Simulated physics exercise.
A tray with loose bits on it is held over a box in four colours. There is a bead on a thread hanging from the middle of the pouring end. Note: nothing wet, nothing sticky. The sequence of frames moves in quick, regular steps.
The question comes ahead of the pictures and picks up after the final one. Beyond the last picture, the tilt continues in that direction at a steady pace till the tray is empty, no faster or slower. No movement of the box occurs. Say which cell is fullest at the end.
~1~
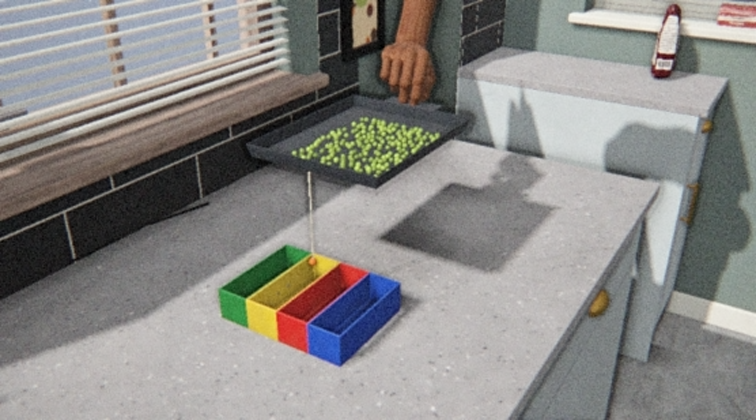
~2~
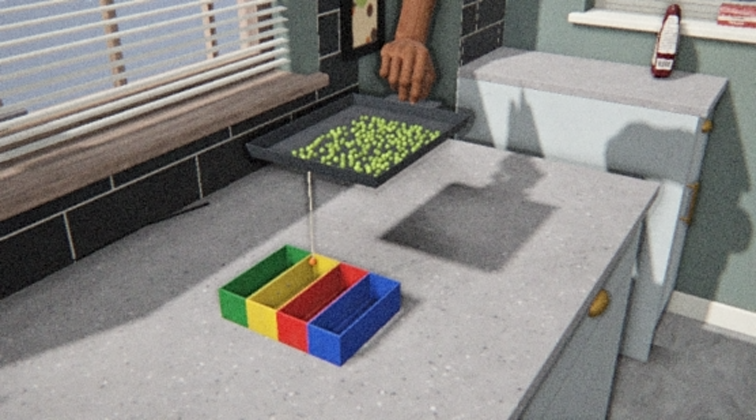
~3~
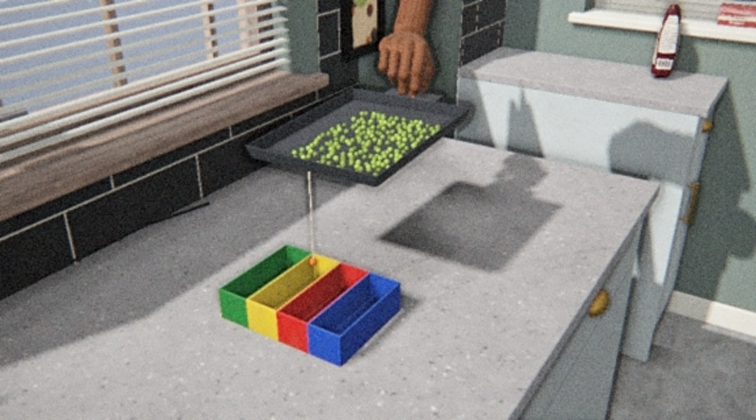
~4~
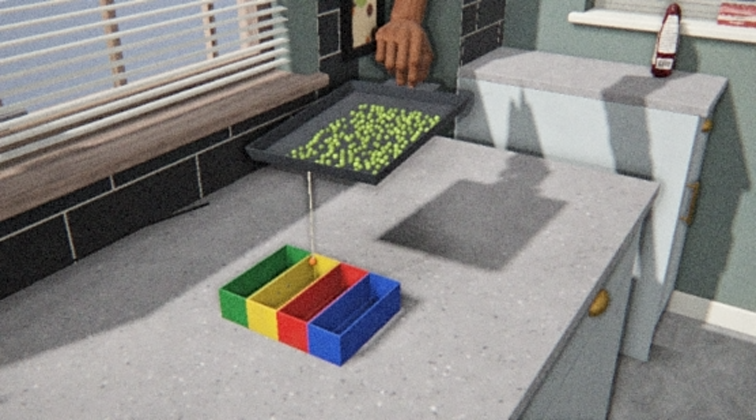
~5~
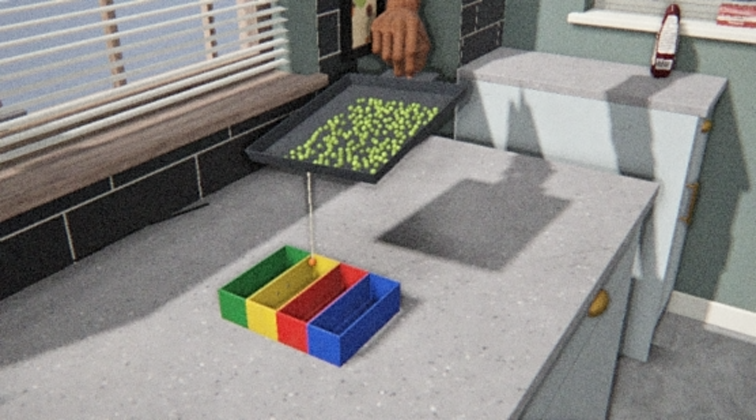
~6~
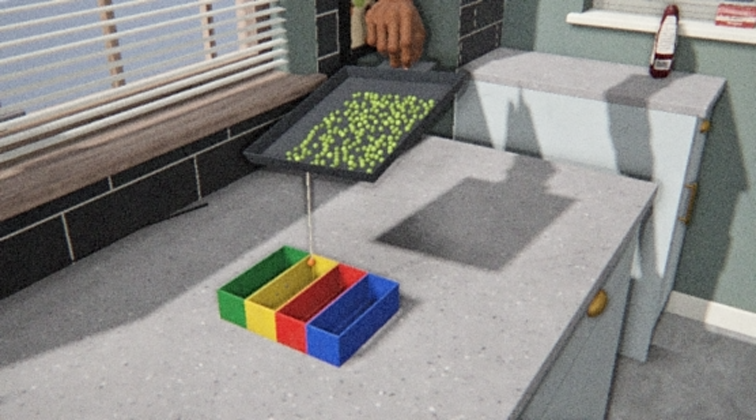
The green cell is fullest at the end.
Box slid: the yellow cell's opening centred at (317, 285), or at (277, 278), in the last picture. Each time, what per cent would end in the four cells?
About 20 % and 90 %.
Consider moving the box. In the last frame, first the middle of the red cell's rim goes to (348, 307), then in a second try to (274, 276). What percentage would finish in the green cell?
Approximately 10 percent, followed by approximately 10 percent.
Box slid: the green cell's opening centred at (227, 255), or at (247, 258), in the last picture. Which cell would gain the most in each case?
The cell in yellow; the cell in green.
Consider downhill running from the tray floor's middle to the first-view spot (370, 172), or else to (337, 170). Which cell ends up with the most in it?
Try 1 - the blue cell; try 2 - the blue one.
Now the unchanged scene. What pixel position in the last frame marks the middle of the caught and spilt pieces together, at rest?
The centre ends up roughly at (246, 295).
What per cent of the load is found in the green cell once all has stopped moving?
Result: Near 30 in a hundred.
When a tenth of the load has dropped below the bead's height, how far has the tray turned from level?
That happens at close to 85 degrees.
Soon, tray tipped steeply; nearly all on the tray; a stray few in the green cell; a small part falling or outside the box.
A while on, tray tipped right over; about a third on the tray; a small part in the green cell; a small part in the yellow cell; about half falling or outside the box.
Towards the end, tray tipped past a quarter turn; about a third in the green cell; a small part in the yellow cell; a stray few in the red cell; about half falling or outside the box.
Finally, tray tipped past a quarter turn; about a third in the green cell; a small part in the yellow cell; a stray few in the red cell; none in the blue cell; about half outside the box.
